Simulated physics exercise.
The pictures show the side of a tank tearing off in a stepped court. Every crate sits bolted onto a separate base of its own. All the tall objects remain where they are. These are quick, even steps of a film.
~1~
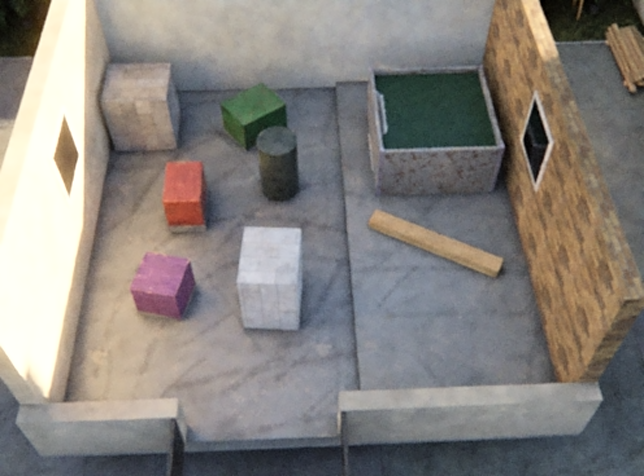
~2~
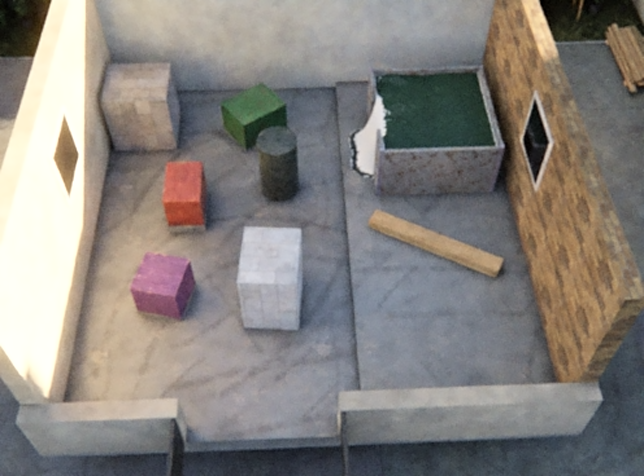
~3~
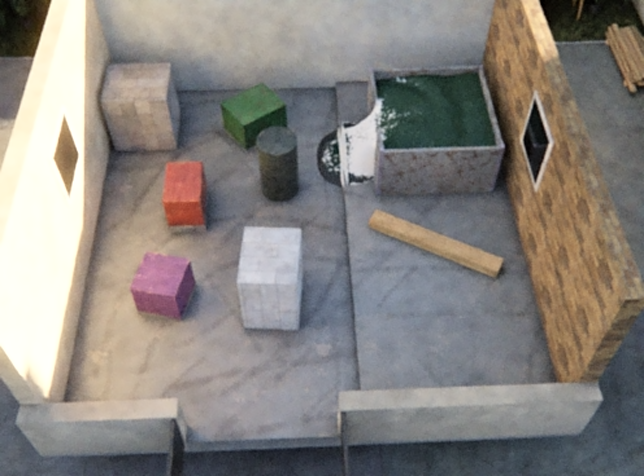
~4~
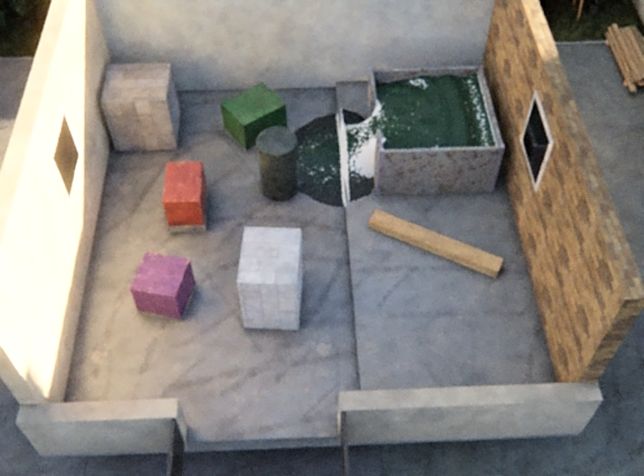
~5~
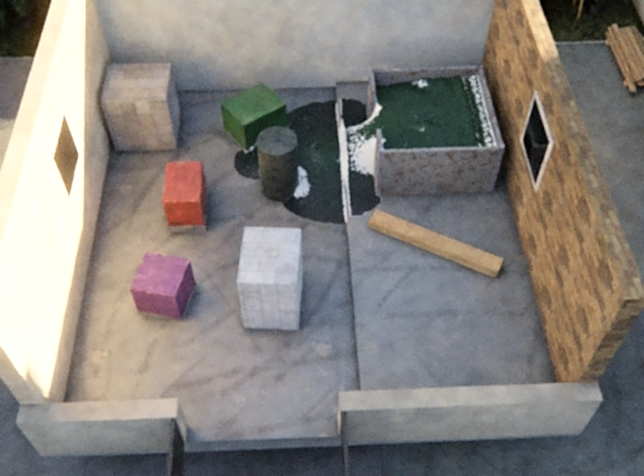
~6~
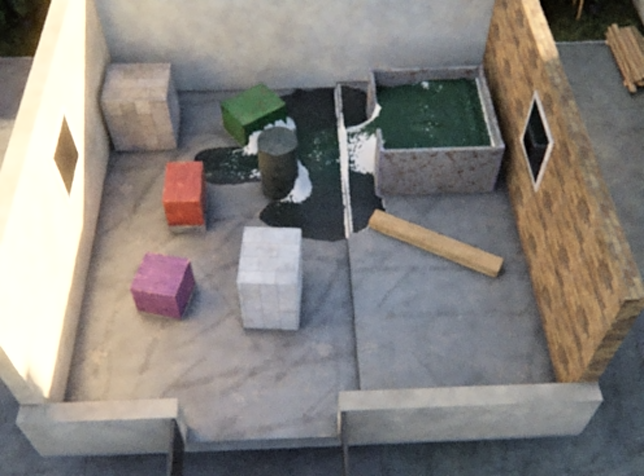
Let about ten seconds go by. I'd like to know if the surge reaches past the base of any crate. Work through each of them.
Result: The purple crate will be reached, the green crate will be reached, the red crate will be reached.
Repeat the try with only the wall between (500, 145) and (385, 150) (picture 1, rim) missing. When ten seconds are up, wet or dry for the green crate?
Then: The green crate takes water.
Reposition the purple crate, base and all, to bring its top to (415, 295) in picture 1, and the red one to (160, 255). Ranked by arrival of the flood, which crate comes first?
It should be the green one.
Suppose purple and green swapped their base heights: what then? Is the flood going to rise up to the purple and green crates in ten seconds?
I'd say the purple crate gets swamped and the green crate gets swamped.
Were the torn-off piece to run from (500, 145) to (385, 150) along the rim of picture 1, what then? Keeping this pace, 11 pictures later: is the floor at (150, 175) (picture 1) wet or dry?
My call for that point is parched.
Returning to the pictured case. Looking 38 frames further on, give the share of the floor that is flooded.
Close to 65 %.
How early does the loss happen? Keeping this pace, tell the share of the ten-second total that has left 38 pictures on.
By then, close to 40 % of it.
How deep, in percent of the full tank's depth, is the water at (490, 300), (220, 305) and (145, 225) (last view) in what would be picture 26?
I'd say close to 0, 10 and 6 percent.
A moment on, water covers 25 % of the floor; the purple crate water round its plinth, the green crate water round its plinth, the red crate water round its plinth.
Next, water covers 45 % of the floor; the purple crate water round its plinth, the green crate water round its plinth, the red crate water round its plinth.
Then, water covers 65 % of the floor; the purple crate water round its plinth, the green crate water round its plinth, the red crate water round its plinth.
Later, water covers 65 % of the floor; the purple crate water round its plinth, the green crate water round its plinth, the red crate water round its plinth.
In the end, water covers 70 % of the floor; the purple crate was topped, the green crate was topped, the red crate was topped.
